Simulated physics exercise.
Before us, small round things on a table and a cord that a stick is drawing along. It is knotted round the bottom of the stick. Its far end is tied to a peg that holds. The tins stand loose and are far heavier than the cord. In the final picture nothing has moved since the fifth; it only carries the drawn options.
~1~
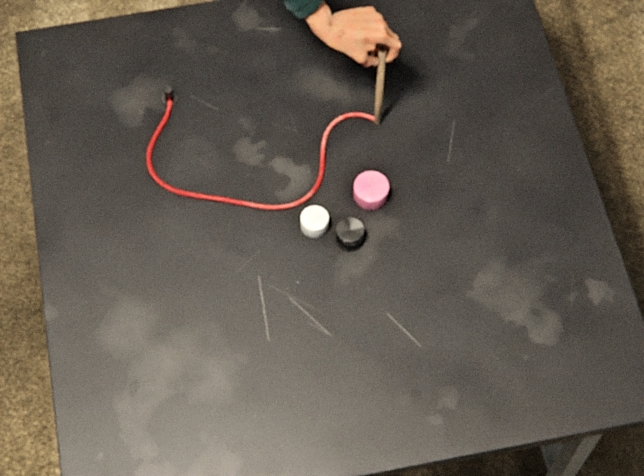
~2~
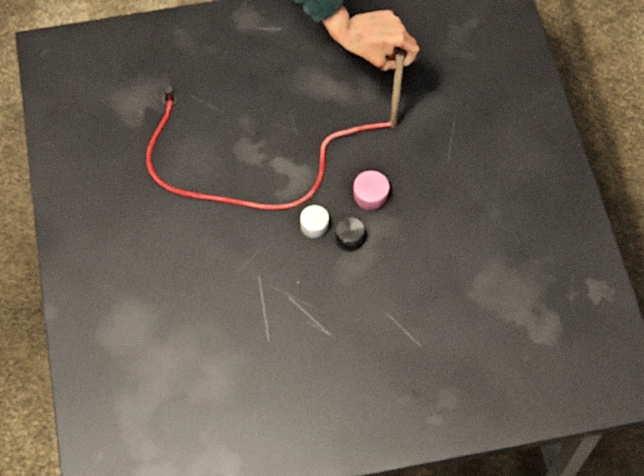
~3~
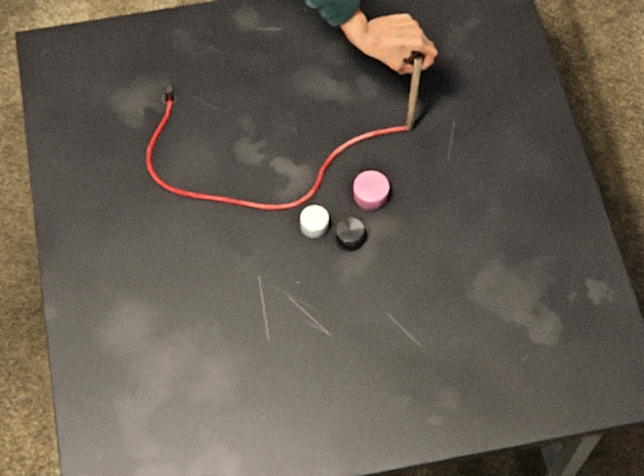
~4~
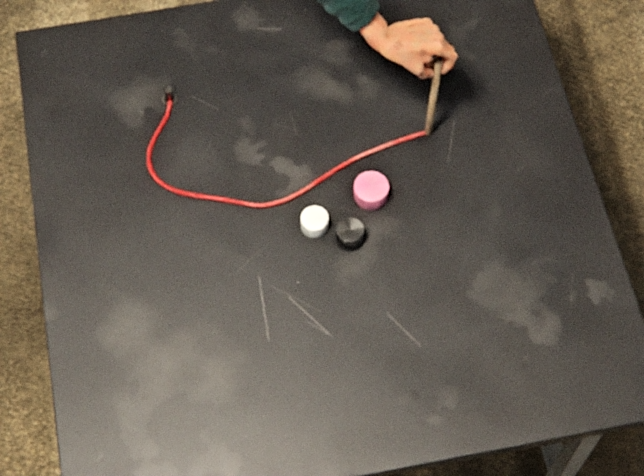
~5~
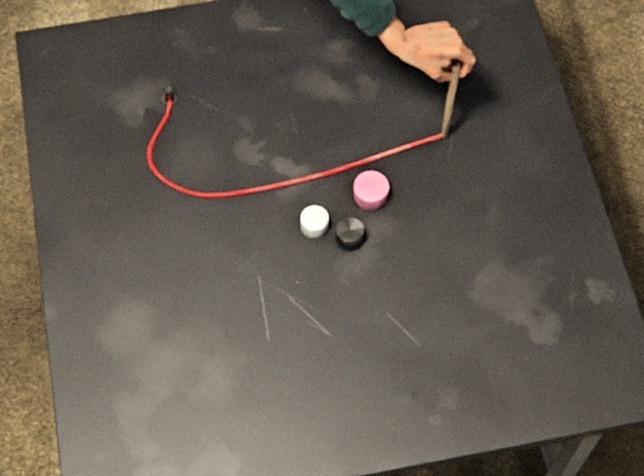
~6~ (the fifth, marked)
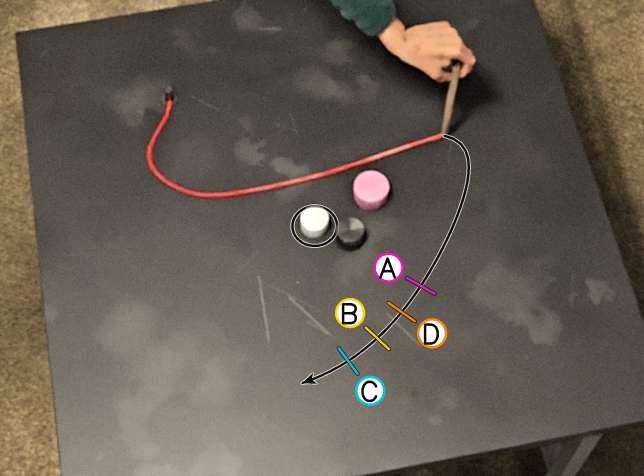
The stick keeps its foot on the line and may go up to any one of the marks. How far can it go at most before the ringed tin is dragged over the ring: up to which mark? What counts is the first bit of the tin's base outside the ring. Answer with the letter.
Stop at C.
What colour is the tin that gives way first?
Pink.
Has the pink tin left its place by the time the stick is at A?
By then, no.
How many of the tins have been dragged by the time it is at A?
By then, none.
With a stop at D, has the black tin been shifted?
No.
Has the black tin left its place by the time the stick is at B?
No.
On the marked copy, A at (421, 286); B at (377, 338); C at (348, 361); D at (402, 312); the ring at (315, 226); the route from (445, 136) via (430, 270) to (303, 383).
Following C. Soon after the start, foot of the stick (458, 214); white tin (315, 222).
Later, foot of the stick (412, 300); white tin (315, 222).
In the end, foot of the stick (348, 361); pink tin (346, 205); white tin (315, 222); the white tin is still in its ring.
As for the rest, A is safe but short; B is safe but short; D is safe but short.
